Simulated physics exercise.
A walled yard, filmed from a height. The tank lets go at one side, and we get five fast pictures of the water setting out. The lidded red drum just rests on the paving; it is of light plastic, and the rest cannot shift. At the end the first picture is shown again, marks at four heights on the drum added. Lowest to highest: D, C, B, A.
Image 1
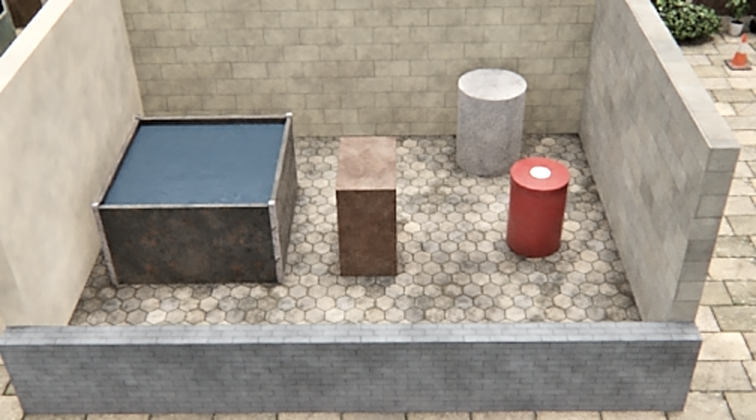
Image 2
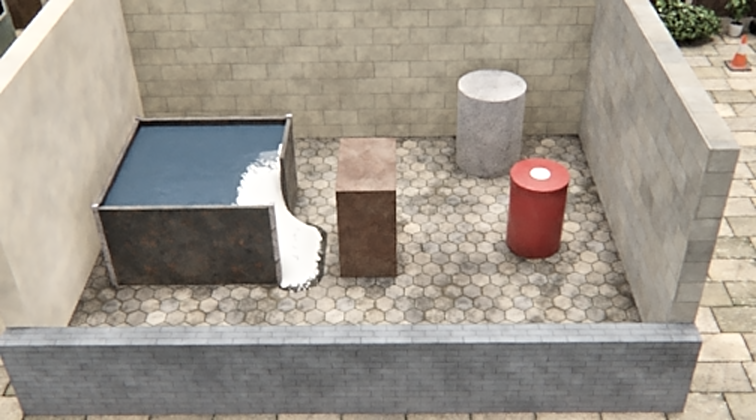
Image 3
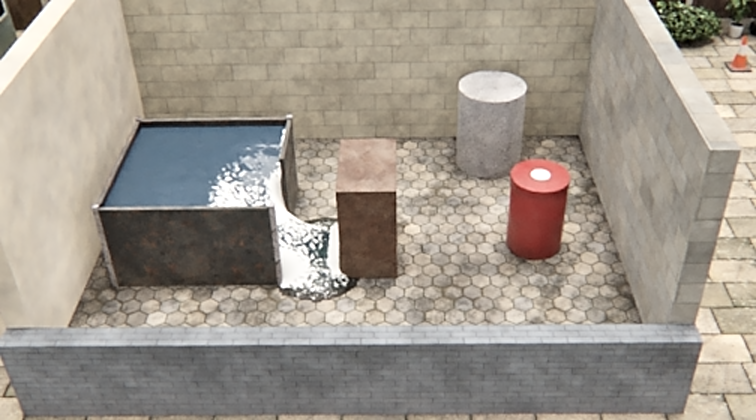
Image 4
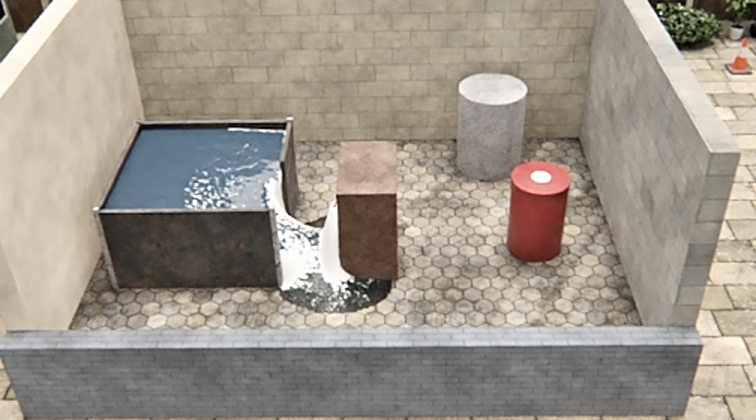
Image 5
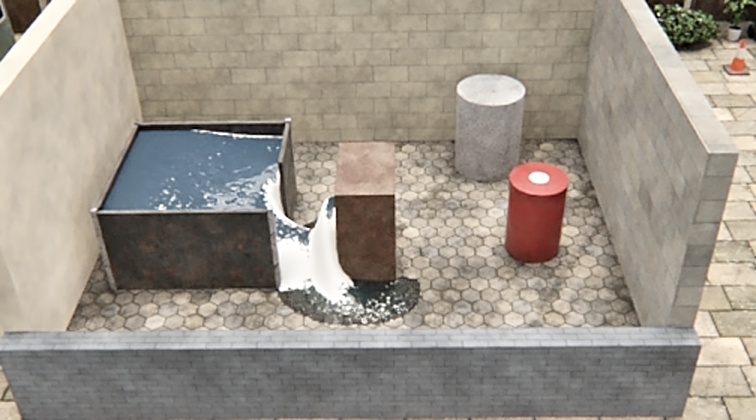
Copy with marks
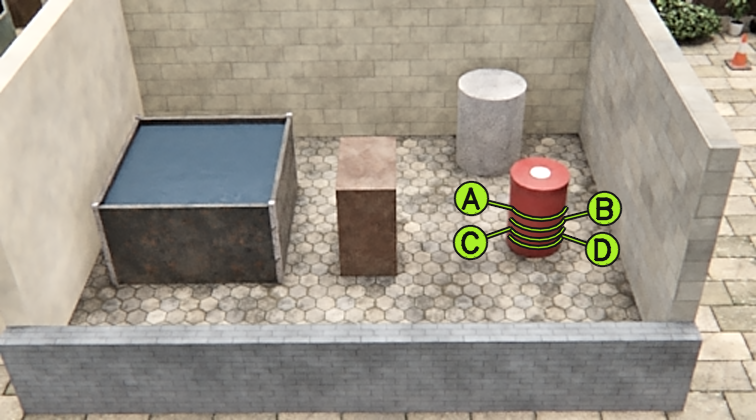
Water pours from the right side of a dark tank and spreads around a brown block.
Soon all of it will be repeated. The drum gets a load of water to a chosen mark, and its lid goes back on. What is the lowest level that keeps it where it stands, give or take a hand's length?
D.
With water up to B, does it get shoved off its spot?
No, that is safe.
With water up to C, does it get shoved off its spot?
No, that is safe.
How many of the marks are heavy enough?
All of them.
On the marked copy, A at (541, 219); B at (540, 230); C at (539, 239); D at (538, 247); from the bottom up D, C, B, A.
Choosing A, it does not move.
Choosing B, it does not move.
Choosing C, it does not move.
Choosing D, it does not move.
